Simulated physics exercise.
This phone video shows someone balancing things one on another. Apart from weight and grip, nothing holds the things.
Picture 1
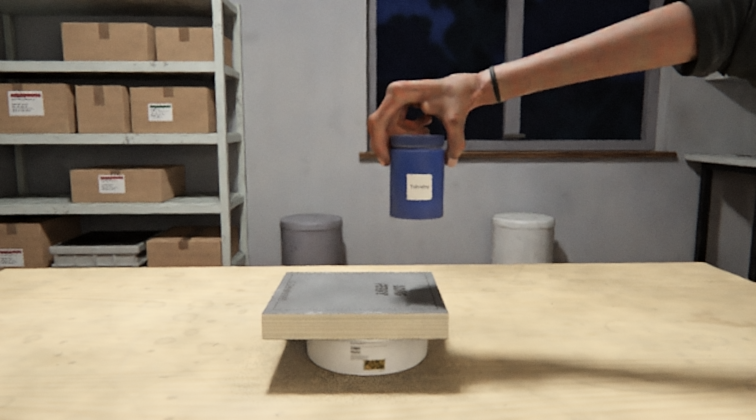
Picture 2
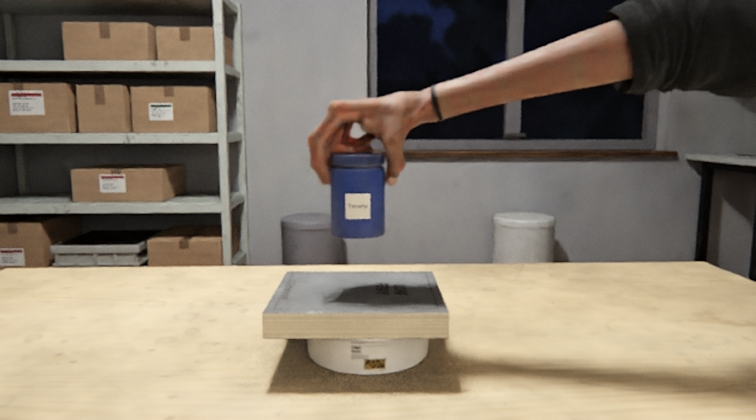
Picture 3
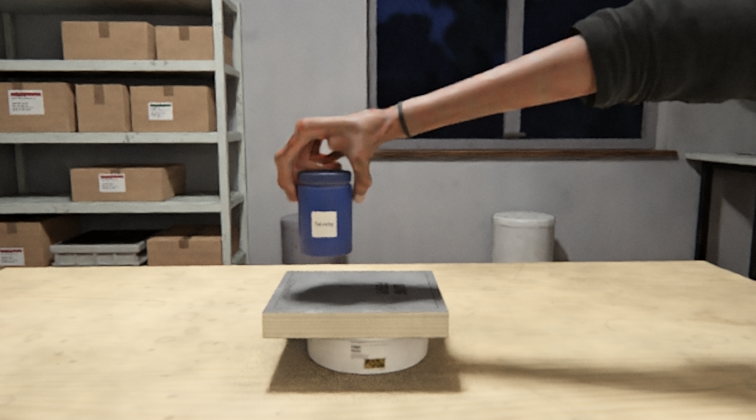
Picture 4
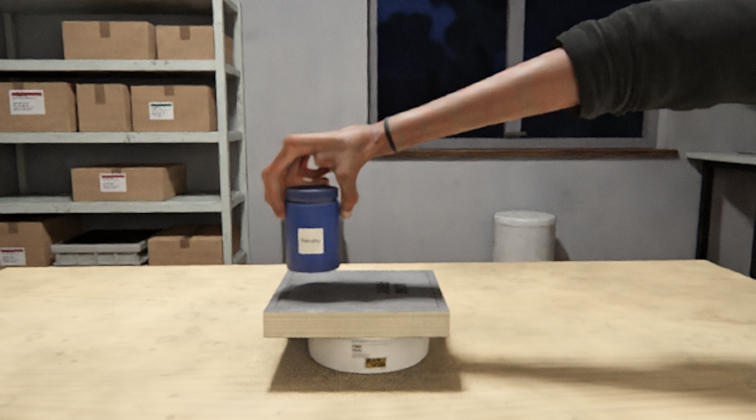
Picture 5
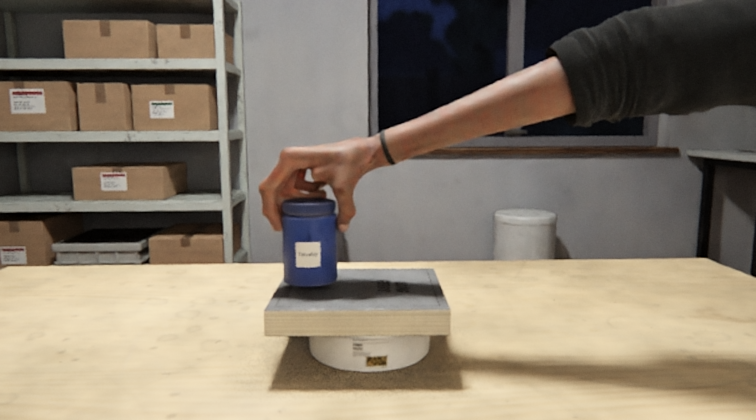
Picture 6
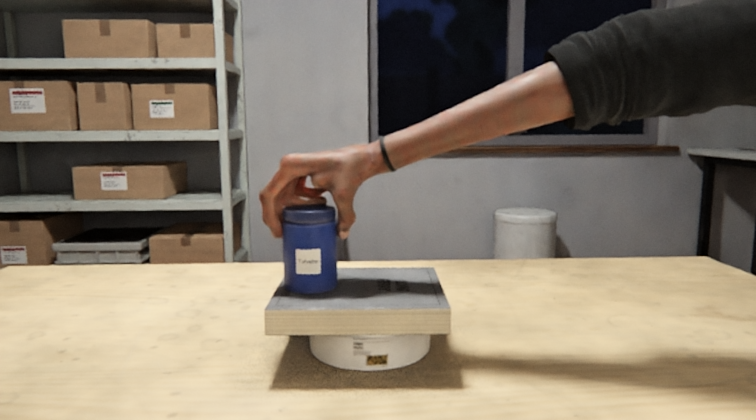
We see a hand lower a blue jar leftward and down onto the left part of a grey book resting on a round white container on a table, the fingers still gripping the jar's top.
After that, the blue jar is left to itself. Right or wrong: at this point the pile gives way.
Wrong, it holds.
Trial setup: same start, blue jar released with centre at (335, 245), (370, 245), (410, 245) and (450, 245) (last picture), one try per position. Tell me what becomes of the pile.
Try one: It stands firm; try two: It stands firm; try three: It stands firm; try four: It topples.
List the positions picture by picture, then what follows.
The first picture shows coming down; blue jar (417, 176); grey book (357, 302).
The second picture shows coming down; blue jar (357, 194); grey book (358, 301).
The third picture shows coming down; blue jar (325, 212); grey book (358, 300).
The fourth picture shows coming down; blue jar (313, 227); grey book (359, 300).
The fifth picture shows coming down; blue jar (310, 241); grey book (359, 298).
The sixth picture shows set down, still held; blue jar (310, 247); grey book (360, 297).
Then, 0.70 s on from there, things are still on the move.
Then, 1.60 s on from there, no change.
Then, 2.50 s on from there, blue jar resting near (310, 248).
In the end, all 3 unmoved. At the end, from the last picture's camera, blue jar near (309, 248). The pile holds.
